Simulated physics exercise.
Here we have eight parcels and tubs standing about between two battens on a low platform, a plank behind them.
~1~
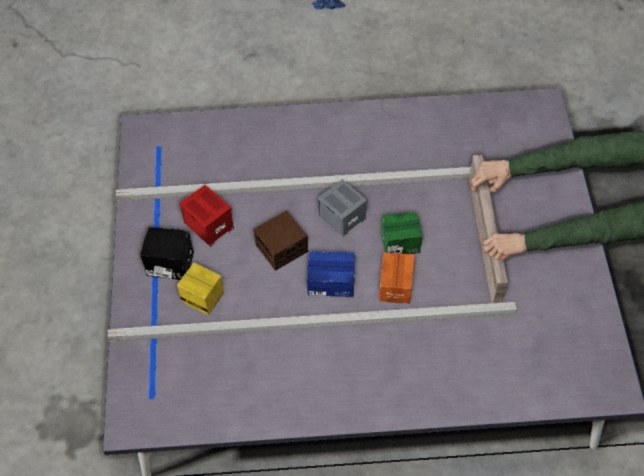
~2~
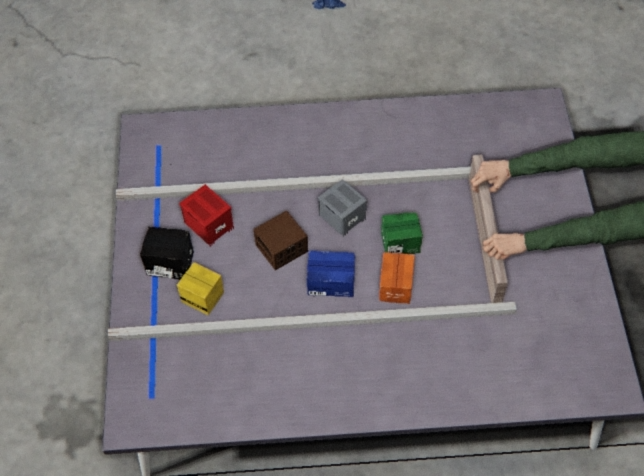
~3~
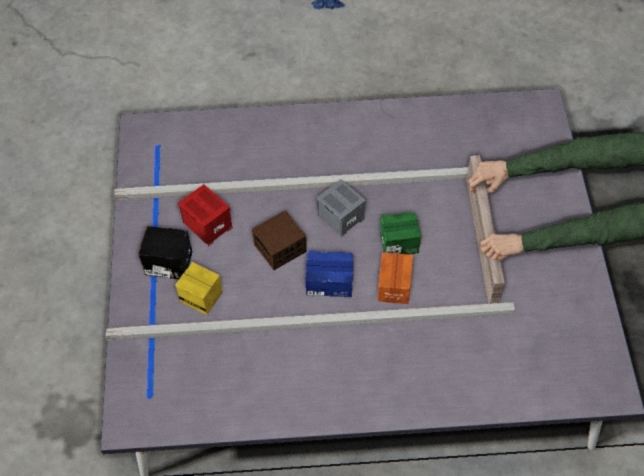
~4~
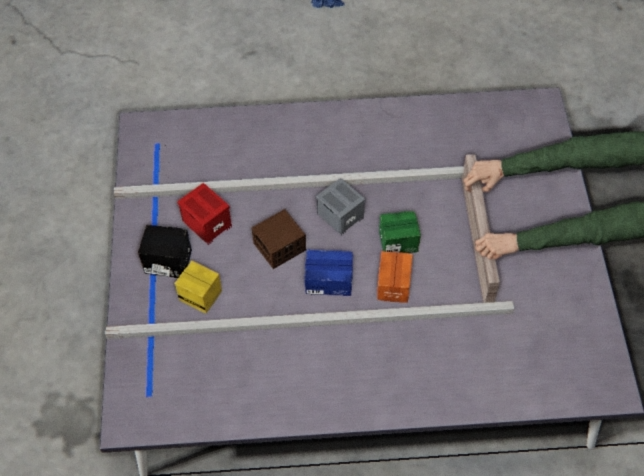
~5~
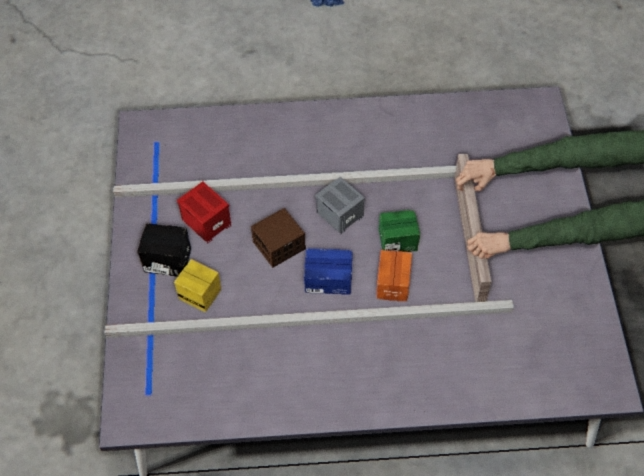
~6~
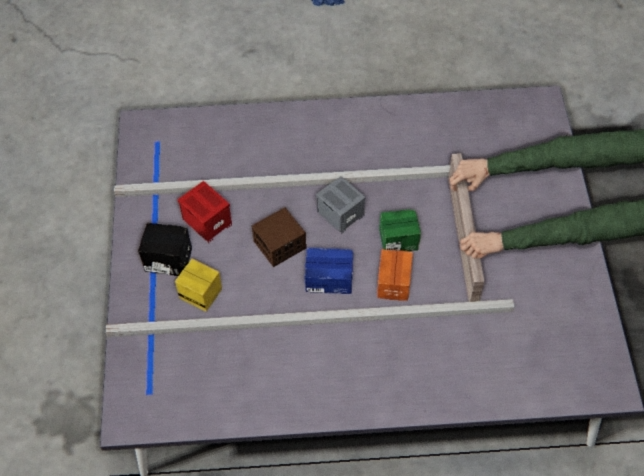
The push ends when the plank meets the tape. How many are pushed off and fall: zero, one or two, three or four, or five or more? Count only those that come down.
The number that fall off is five or more.
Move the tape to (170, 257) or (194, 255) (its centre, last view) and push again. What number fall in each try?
In that order 2 and 2.
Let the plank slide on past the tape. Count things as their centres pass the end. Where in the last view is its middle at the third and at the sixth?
Near (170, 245) and (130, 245).
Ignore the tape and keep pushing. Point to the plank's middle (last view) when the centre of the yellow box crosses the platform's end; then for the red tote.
About (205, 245), and (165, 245) for the other.
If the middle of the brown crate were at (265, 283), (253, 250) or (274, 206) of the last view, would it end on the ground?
In turn it tumbles off; drops off; falls.
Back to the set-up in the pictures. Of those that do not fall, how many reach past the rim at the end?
0 of them.
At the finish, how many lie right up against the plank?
3 of them.
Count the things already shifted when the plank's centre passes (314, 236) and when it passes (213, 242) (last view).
At the one place 5, at the other 8.
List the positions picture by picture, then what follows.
The first picture shows black parcel (168, 254); yellow box (201, 289); red tote (207, 216); plank (487, 228); tape (156, 262).
The second picture shows yellow box (201, 289); grey tote (342, 208).
The third picture shows red tote (206, 216); green parcel (400, 235).
The fourth picture shows black parcel (166, 252); orange box (395, 277).
The fifth picture shows yellow box (198, 286); brown crate (279, 238).
The sixth picture shows black parcel (166, 250); yellow box (199, 285); red tote (206, 212); plank (465, 227); tape (154, 258).
A little later, none off yet; black parcel at rest near (166, 250); yellow box at rest near (199, 285); red tote at rest near (206, 212).
Next, none off yet; black parcel at rest near (166, 250); yellow box shifted a little near (192, 286); red tote shifted a little near (199, 209).
Later still, none off yet; black parcel shifted about its own width near (113, 254); yellow box shifted well along near (117, 294); red tote shifted about its own width near (161, 201).
When it is over, the number that fall off is five or more; down, blue parcel, brown crate, red tote, yellow box and black parcel.
